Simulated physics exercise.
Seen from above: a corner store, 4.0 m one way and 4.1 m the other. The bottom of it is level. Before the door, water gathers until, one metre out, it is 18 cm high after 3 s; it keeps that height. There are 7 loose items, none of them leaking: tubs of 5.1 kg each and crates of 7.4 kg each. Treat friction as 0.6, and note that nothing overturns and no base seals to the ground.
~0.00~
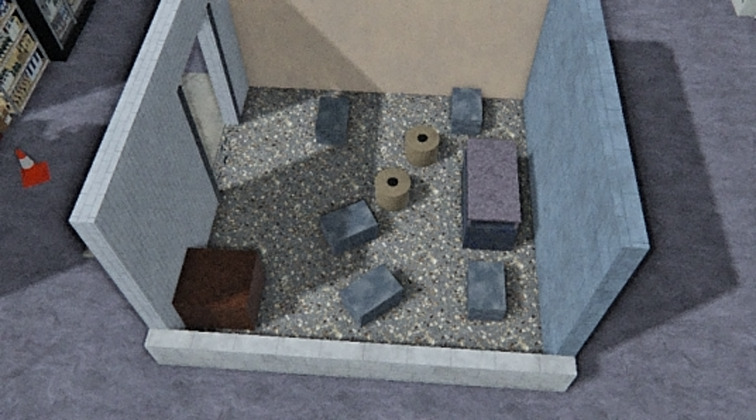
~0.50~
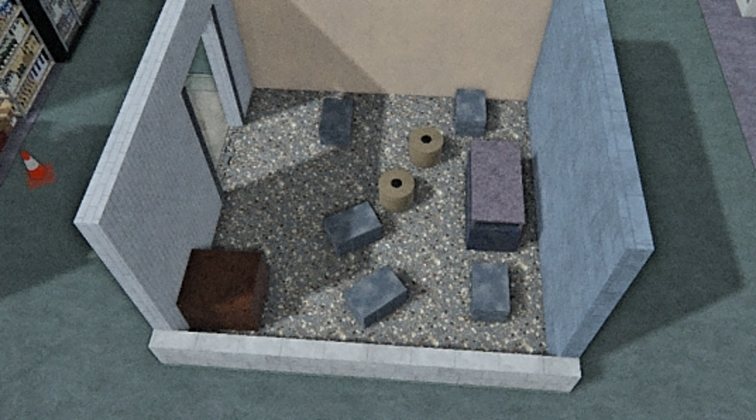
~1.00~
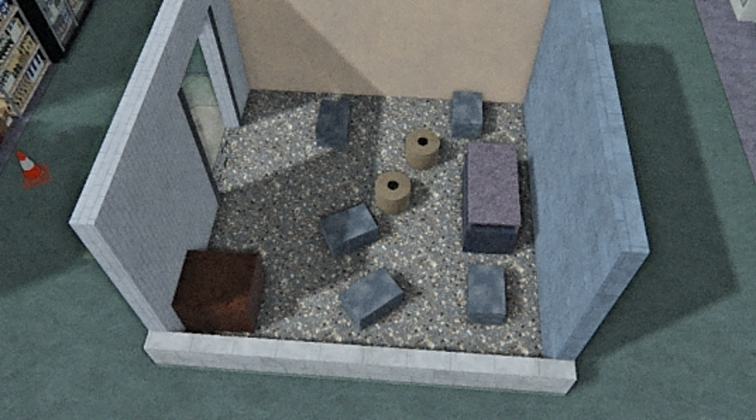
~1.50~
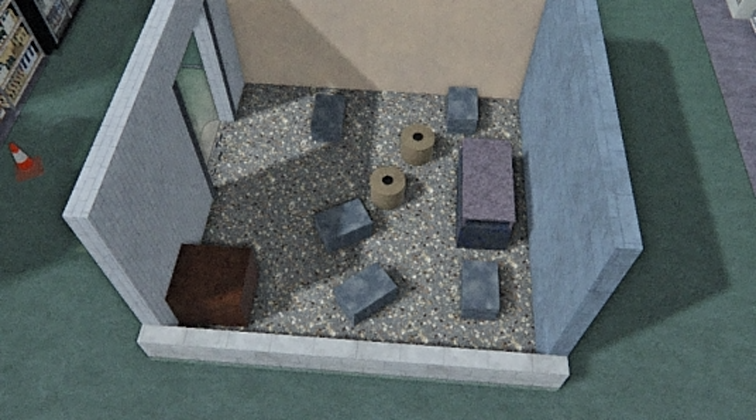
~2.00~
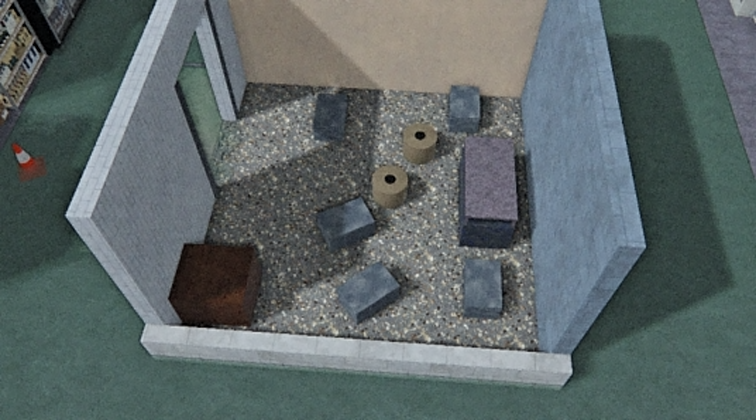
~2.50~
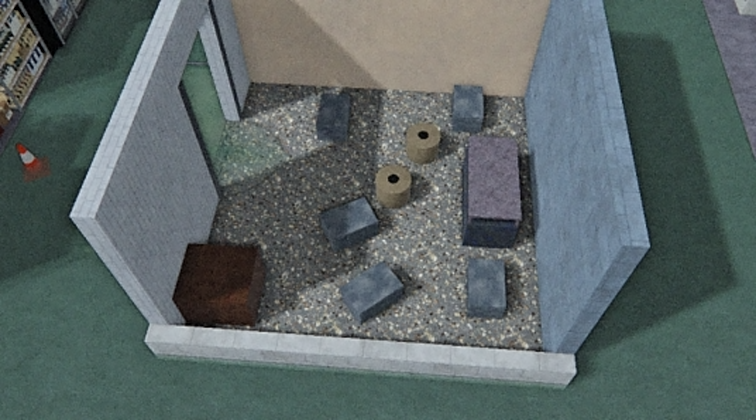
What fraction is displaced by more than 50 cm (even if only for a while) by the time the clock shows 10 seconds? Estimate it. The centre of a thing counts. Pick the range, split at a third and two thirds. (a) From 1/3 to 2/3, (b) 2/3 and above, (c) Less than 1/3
Answer: B.
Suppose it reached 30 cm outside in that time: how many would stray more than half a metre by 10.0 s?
Count under that change: 7.
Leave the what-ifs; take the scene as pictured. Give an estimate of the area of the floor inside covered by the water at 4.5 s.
Some 7.5 m2 of it.
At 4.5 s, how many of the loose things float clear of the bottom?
The count is 0.
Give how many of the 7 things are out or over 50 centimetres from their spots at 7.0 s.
At that moment it comes to 5.
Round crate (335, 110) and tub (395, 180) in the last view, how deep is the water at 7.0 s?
Roughly 8 and 6 cm.
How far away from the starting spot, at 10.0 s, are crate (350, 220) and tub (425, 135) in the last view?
They sit 120 cm and 120 cm away, in the order given.
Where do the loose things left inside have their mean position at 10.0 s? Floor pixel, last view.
Somewhere near (454, 235).
After 3.5 s 0 of 7 are over 50 cm from their spots; 0 afloat.
After 4.5 s 1 of 7 are over 50 cm from their spots; 0 afloat.
After 7.0 s 5 of 7 are over 50 cm from their spots; 5 afloat.
After 10.0 s 6 of 7 are over 50 cm from their spots, and 6 have been at some point; 7 afloat.
